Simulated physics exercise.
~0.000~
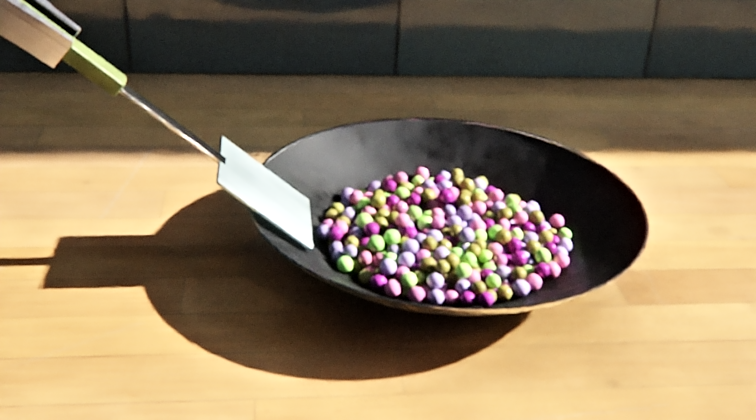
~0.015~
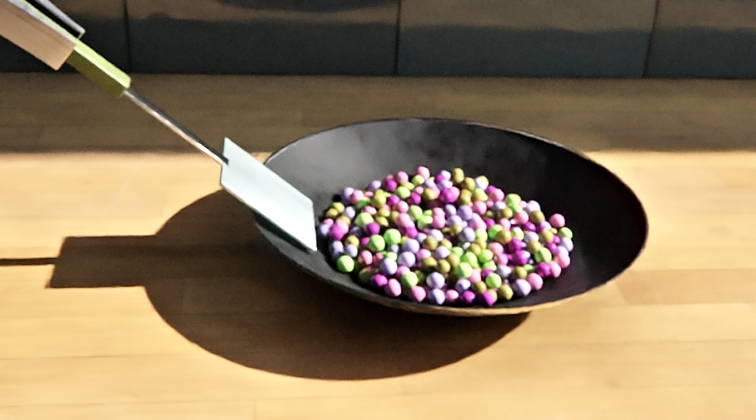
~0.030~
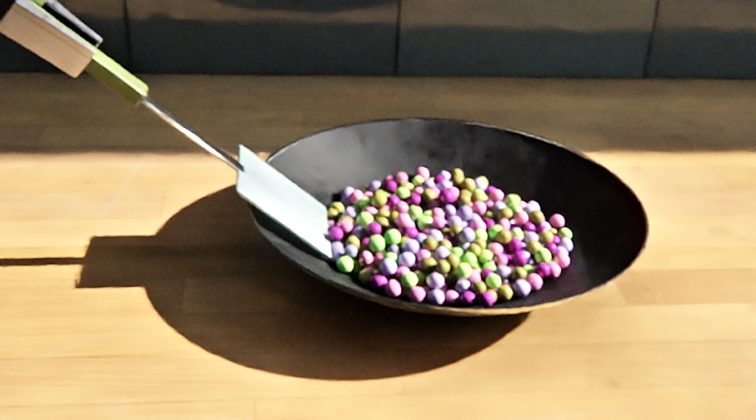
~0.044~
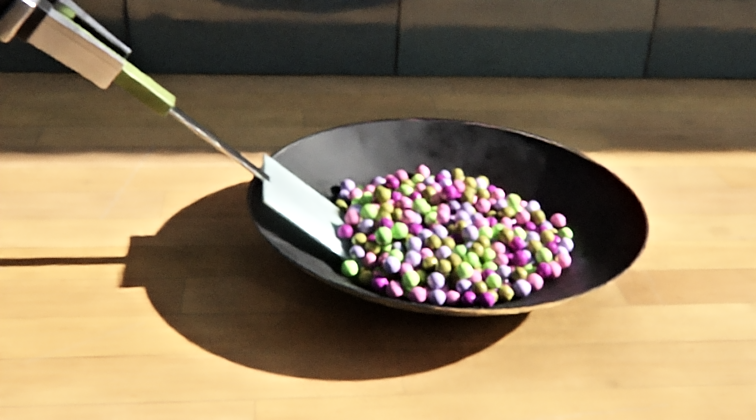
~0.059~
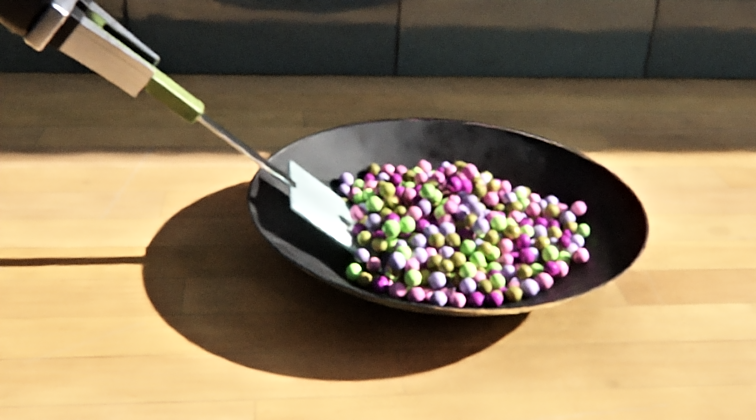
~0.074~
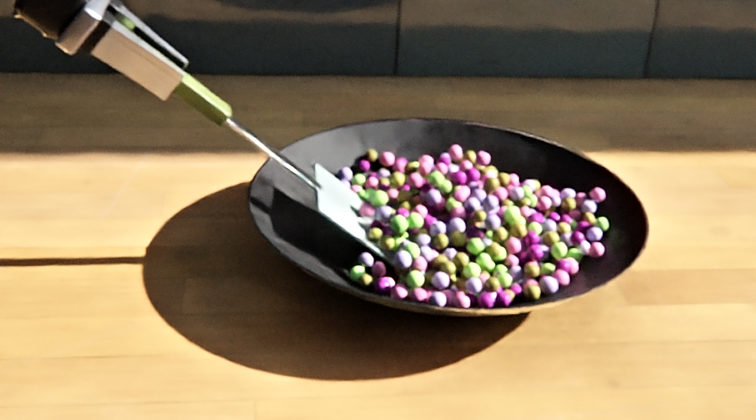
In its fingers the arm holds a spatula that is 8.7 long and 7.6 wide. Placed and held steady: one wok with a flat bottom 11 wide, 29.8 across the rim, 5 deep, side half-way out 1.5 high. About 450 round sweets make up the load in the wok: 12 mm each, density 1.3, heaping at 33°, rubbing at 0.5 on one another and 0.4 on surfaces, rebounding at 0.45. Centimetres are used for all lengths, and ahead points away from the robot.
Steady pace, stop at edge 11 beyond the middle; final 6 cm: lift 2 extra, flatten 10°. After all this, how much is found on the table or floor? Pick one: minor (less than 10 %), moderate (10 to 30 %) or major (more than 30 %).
Major.
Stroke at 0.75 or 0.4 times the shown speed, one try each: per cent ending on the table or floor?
Some 40 per cent, then some 20 per cent, on the table or floor.
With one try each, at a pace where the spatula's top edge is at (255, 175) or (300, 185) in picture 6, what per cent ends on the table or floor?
I'd estimate some 15 and 40 in a hundred.
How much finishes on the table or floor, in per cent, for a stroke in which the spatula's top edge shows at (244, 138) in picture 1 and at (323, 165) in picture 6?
Roughly 40 %.
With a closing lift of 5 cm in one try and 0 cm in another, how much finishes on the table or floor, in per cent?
You'd get some 30 per cent with the first setting and some 45 per cent with the second.
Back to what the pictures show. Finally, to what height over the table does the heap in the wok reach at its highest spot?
Near 5.0 centimetres high.
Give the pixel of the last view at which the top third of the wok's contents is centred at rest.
Somewhere around (539, 235) in the last picture.
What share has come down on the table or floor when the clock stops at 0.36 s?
15 per cent.
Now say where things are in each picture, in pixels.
The first frame shows spatula top edge at (219, 159), sloping 40°; upper third of the load around (446, 224), from x 325 to 565, top at y 175; 452 in the wok.
The second frame shows spatula top edge at (222, 160), sloping 40°; upper third of the load around (447, 225), from x 325 to 565, top at y 175.
The third frame shows spatula top edge at (238, 167), sloping 40°; upper third of the load around (446, 224), from x 330 to 565, top at y 175.
The fourth frame shows spatula top edge at (264, 177), sloping 40°; upper third of the load around (443, 220), from x 340 to 565, top at y 175.
The fifth frame shows spatula top edge at (290, 183), sloping 40°; upper third of the load around (453, 214), from x 345 to 580, top at y 170.
The sixth frame shows spatula top edge at (316, 186), sloping 40°; upper third of the load around (470, 208), from x 345 to 600, top at y 155; 452 in the wok.
By 0.11 s, sloping 40°, highest piece 9 above the table; 451 in the wok, 1 on the blade or in flight.
By 0.15 s, sloping 38°, highest piece 11 above the table; 447 in the wok, 5 on the blade or in flight.
By 0.36 s, sloping 30°, highest piece 14 above the table; 284 in the wok, 73 on the table or floor, 95 on the blade or in flight.
By 1.41 s, sloping 30°, highest piece 6 above the table; 284 in the wok, 168 on the table or floor.
Final count, 284 in the wok, 168 on the table or floor. That is 37 % on the table or floor.
